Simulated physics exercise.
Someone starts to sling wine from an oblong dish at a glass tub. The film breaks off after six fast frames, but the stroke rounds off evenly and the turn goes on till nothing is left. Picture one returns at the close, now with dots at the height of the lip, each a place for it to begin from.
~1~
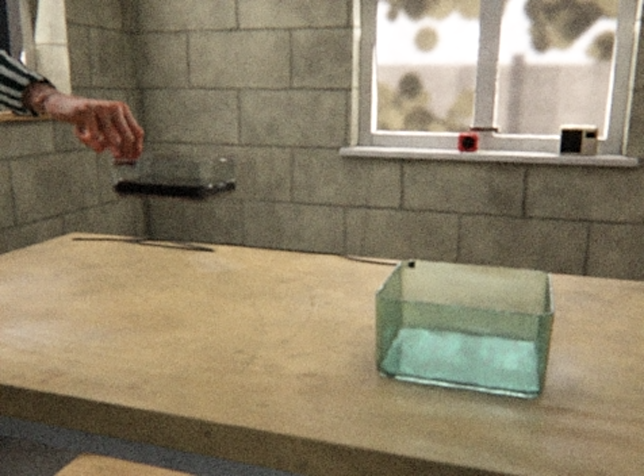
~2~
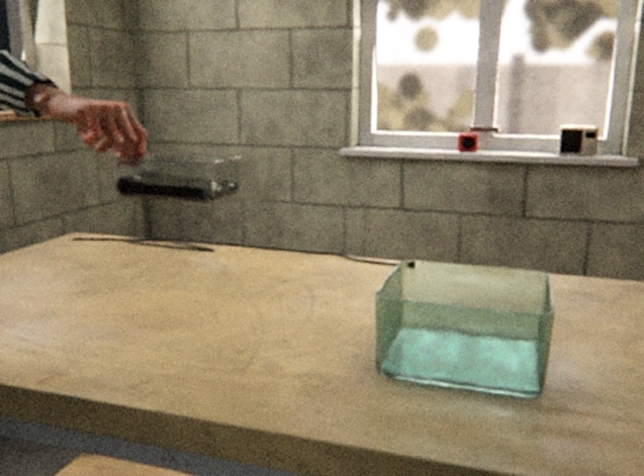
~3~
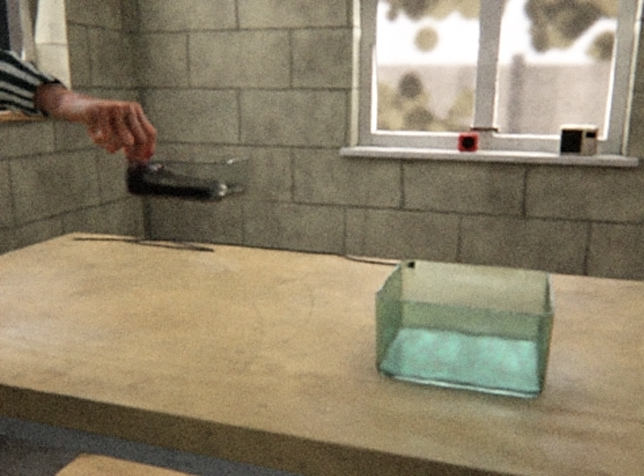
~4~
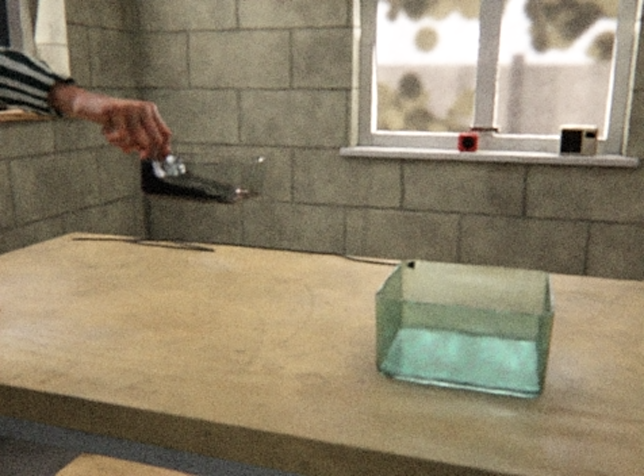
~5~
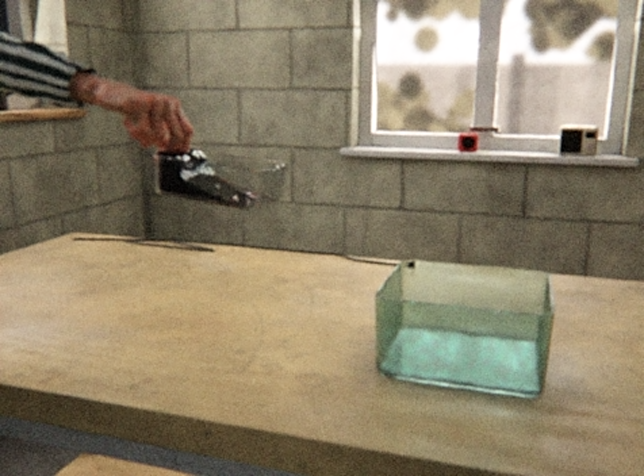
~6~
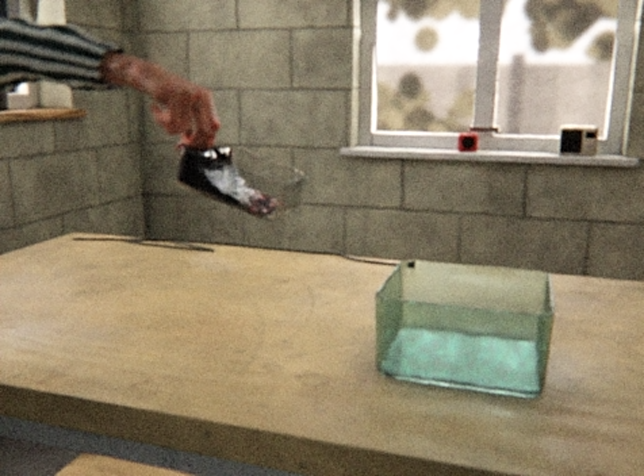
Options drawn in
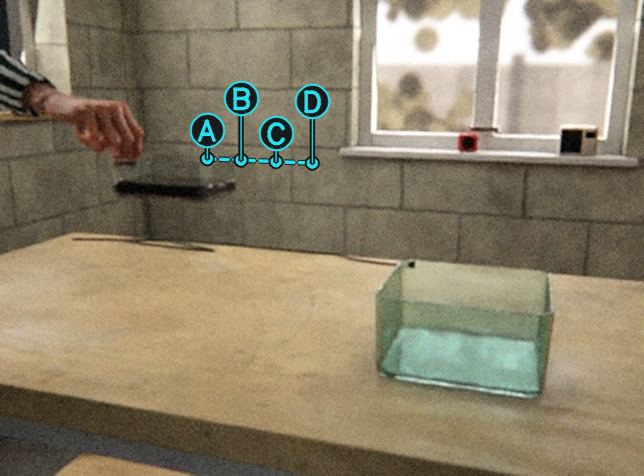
In a grey block-walled room, a hand in a striped sleeve held a clear dish of dark liquid, moved it right above a table with a glass tub, and tilted it as the liquid sloshed.
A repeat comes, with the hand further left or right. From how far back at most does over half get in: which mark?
It is C.
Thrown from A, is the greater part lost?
Yes, that goes wrong.
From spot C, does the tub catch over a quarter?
Yes, it does.
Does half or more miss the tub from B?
Yes, it does.
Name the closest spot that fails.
It is B.
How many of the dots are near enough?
Two.
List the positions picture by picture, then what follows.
Upright, lip at (222, 159); tub from (376, 372) to (544, 395); nothing has left yet.
Upright, lip at (226, 159); nothing has left yet.
Upright, lip at (236, 159); nothing has left yet.
Upright, lip at (252, 161); nothing has left yet.
Tipped about 6°, lip at (273, 167); wine is over the rim, down to (183, 152).
Tipped about 17°, lip at (295, 179); nothing has left yet.
On the marked copy, A at (207, 158); B at (241, 160); C at (276, 161); D at (312, 163).
With A, about 5 % lands in the tub, 90 % falls short and 5 % goes beside or beyond.
With B, about 28 % lands in the tub, 66 % falls short and 7 % goes beside or beyond.
With C, about 74 % lands in the tub, 21 % falls short and 4 % goes beside or beyond.
With D, about 89 % lands in the tub, 3 % falls short and 8 % goes beside or beyond.
